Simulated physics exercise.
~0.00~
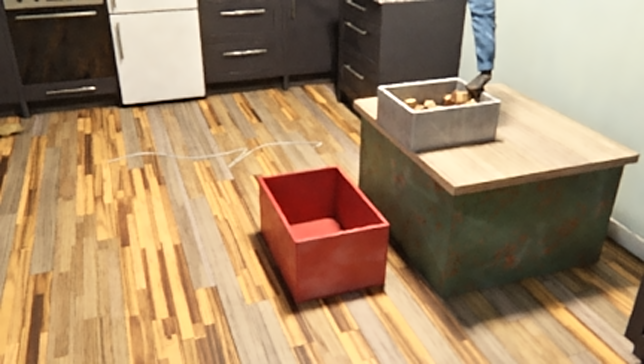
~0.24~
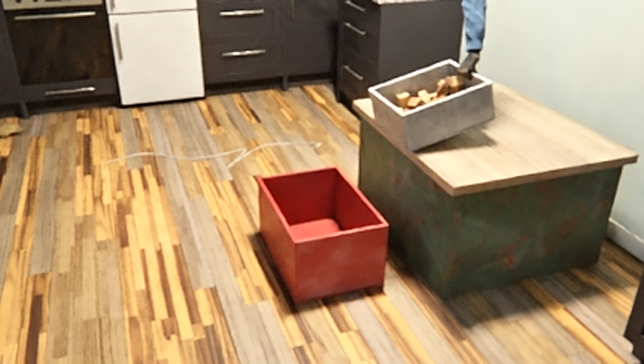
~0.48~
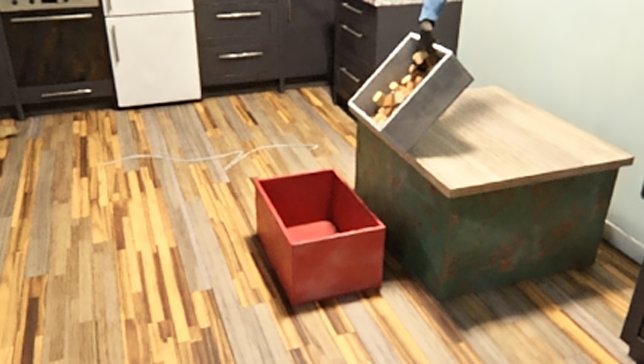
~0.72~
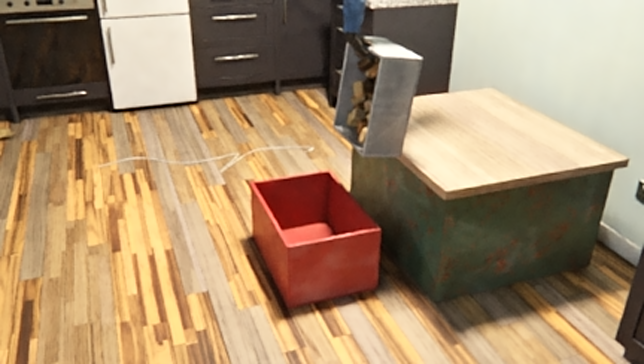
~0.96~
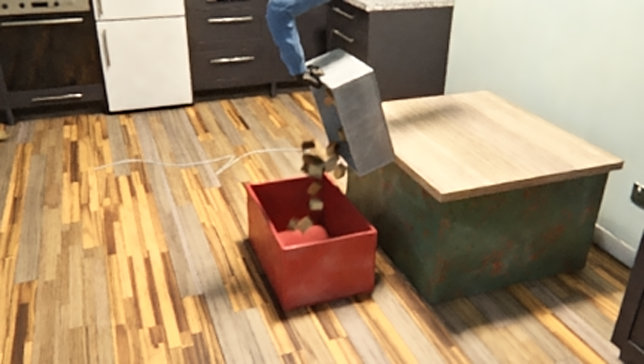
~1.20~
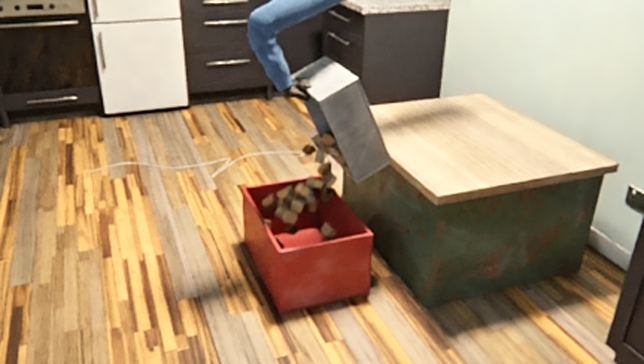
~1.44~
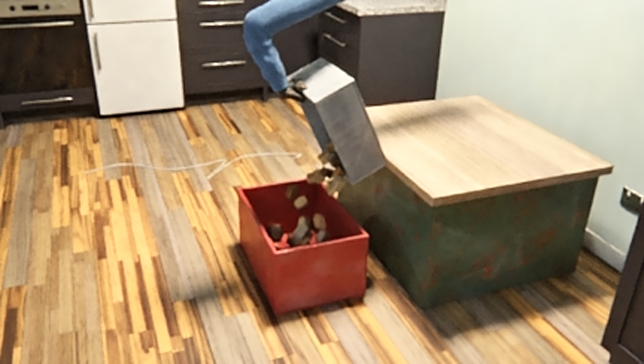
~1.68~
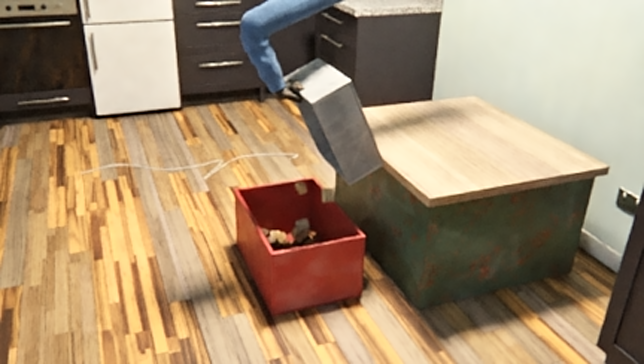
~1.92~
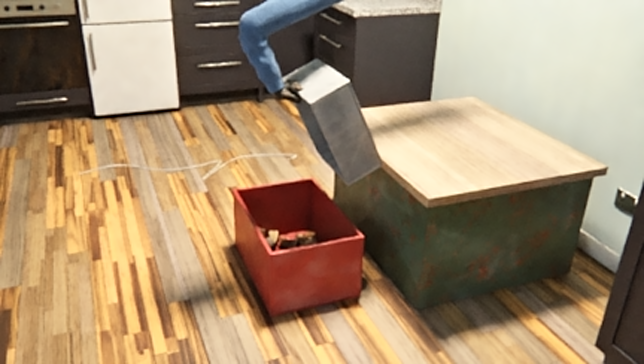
A grey crate full of wooden blocks sits on the pale wooden top of a dark green bench, at the right of a kitchen with a striped wood floor, seen from above at an angle. An open red bin stands on the floor just left of the bench, with dark cabinets and a white appliance behind. A blue-sleeved arm tips the crate up and swings it left over the bench's edge. The blocks tumble out in a stream and drop into the bin. Finally the crate hangs steeply tilted and still, the blocks lying inside the red bin.
